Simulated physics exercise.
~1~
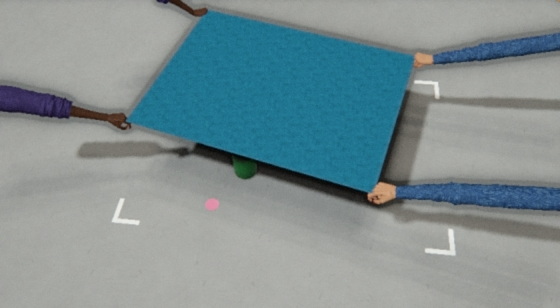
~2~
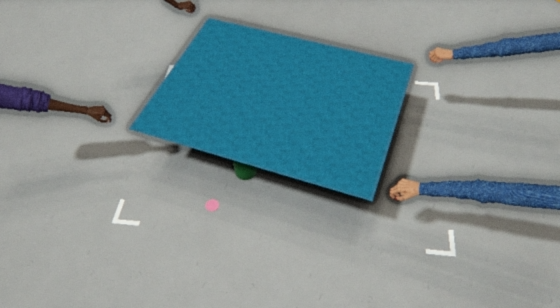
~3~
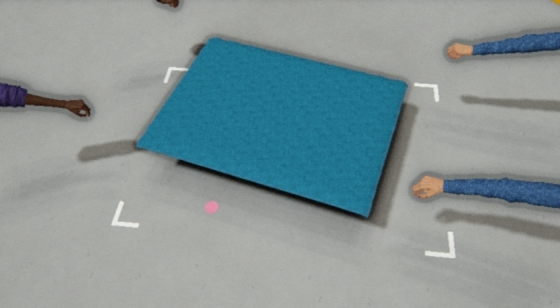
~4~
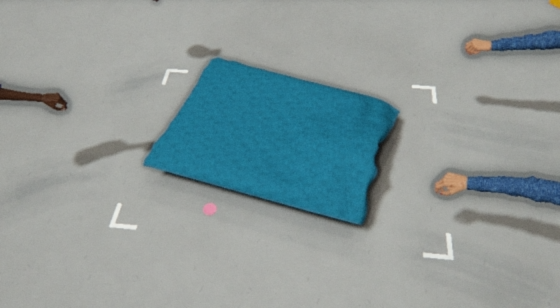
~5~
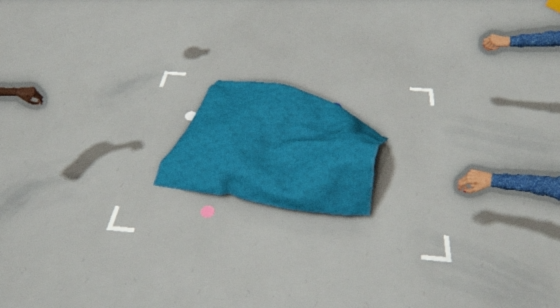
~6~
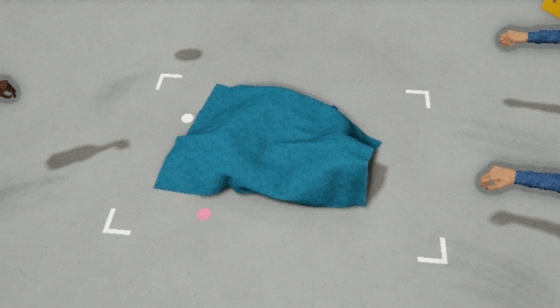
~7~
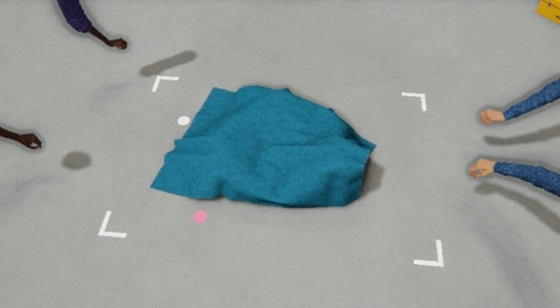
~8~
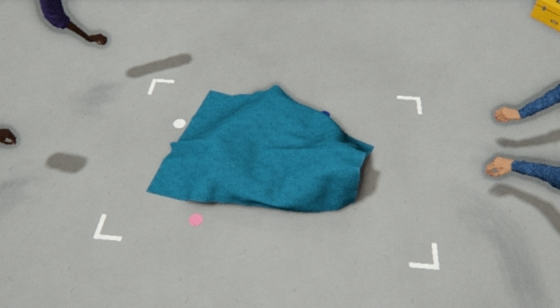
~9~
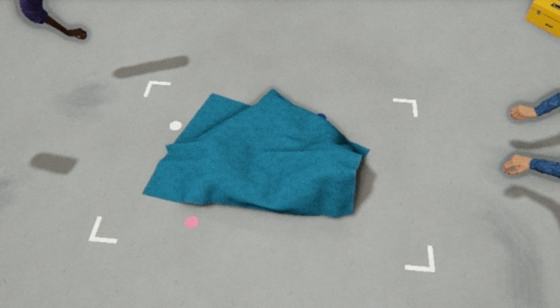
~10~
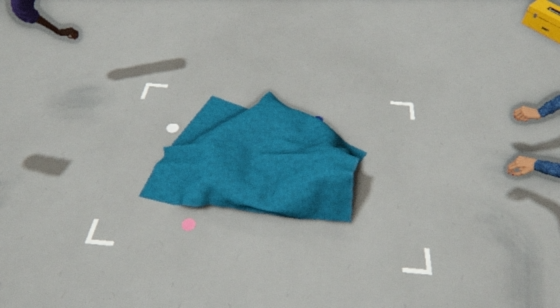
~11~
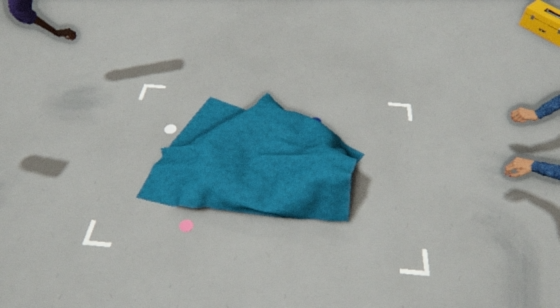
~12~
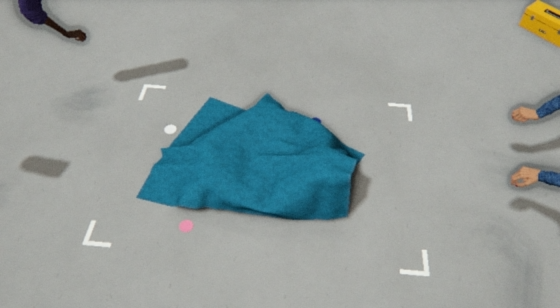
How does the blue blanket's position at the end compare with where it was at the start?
At the start it was held up flat in the air by the hands, higher in the view. By the end it had dropped and lay lower and slightly further left, in a rumpled heap between the white corner marks.
